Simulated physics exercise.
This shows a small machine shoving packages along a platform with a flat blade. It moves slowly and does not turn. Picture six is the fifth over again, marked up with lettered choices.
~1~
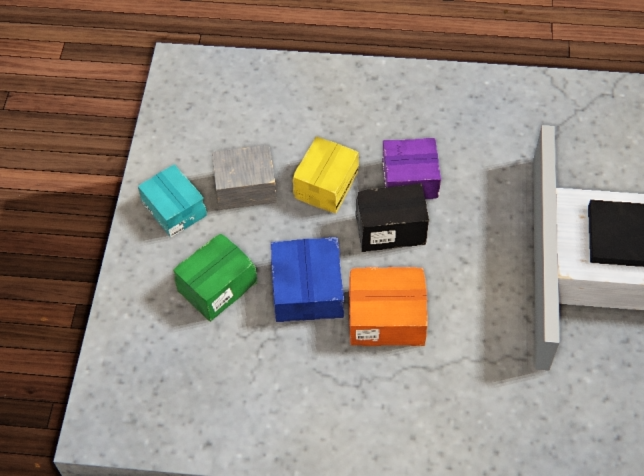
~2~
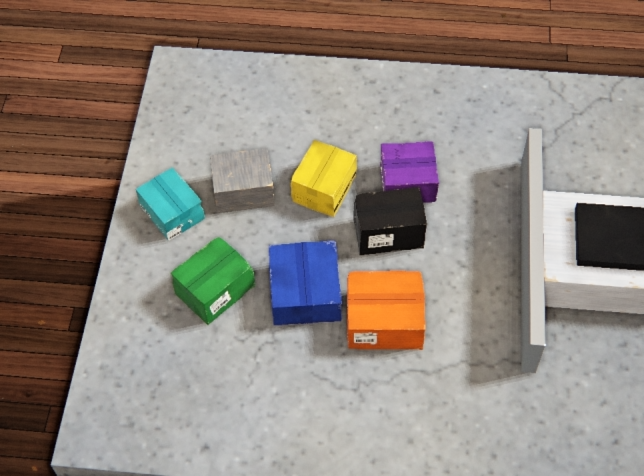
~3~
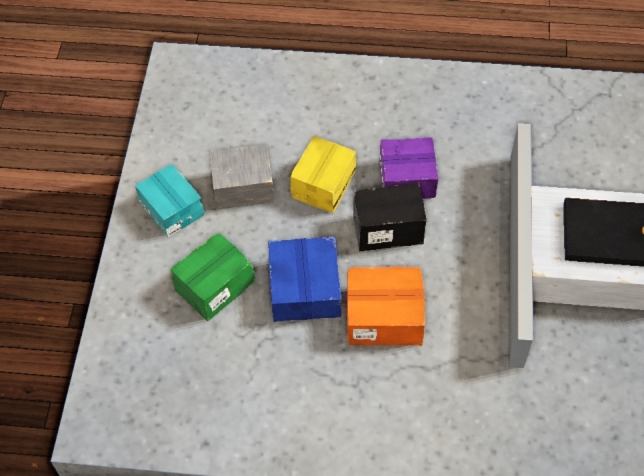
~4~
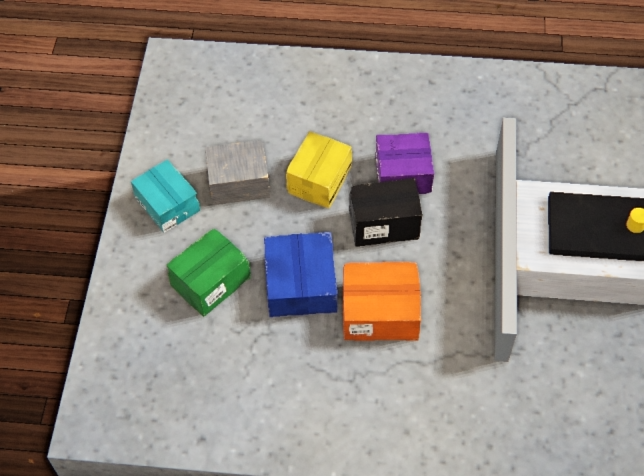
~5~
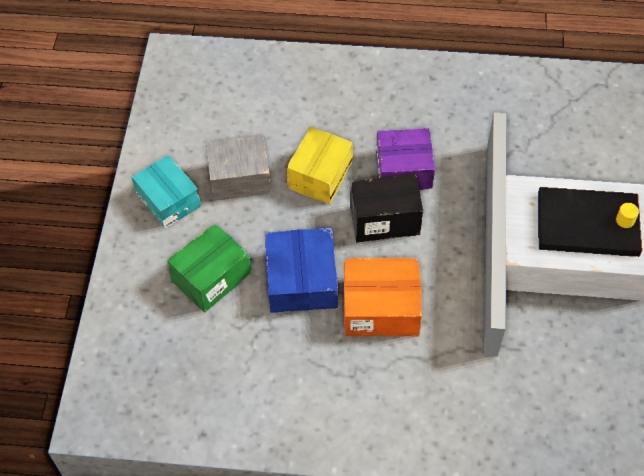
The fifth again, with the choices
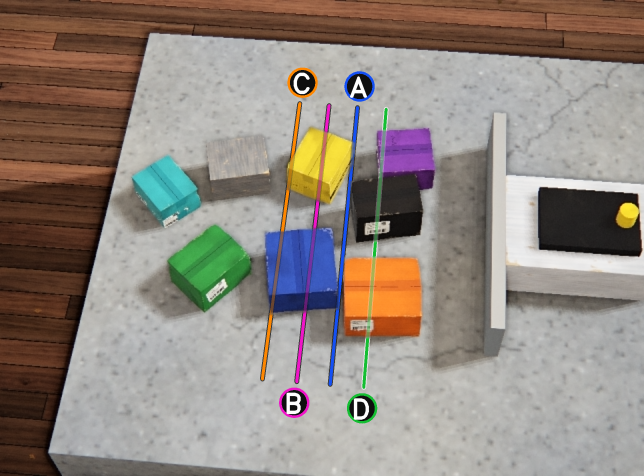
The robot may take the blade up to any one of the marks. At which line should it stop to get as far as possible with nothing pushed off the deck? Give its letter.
As far as mark C.
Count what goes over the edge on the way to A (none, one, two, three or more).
By then, none.
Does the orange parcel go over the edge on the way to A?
By then, no.
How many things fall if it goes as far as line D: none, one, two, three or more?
In all, none.
On the marked copy, A at (345, 235); B at (314, 233); C at (283, 230); D at (376, 237).
With C. Early on, robot (502, 214); purple box (389, 158); orange parcel (370, 296).
Further on, robot (423, 208); turquoise parcel (160, 193); green parcel (156, 271).
At the end, robot (367, 204); green parcel (103, 274); grey crate (157, 151); nothing has fallen.
As for the rest, A is safe but short; B is safe but short; D is safe but short.
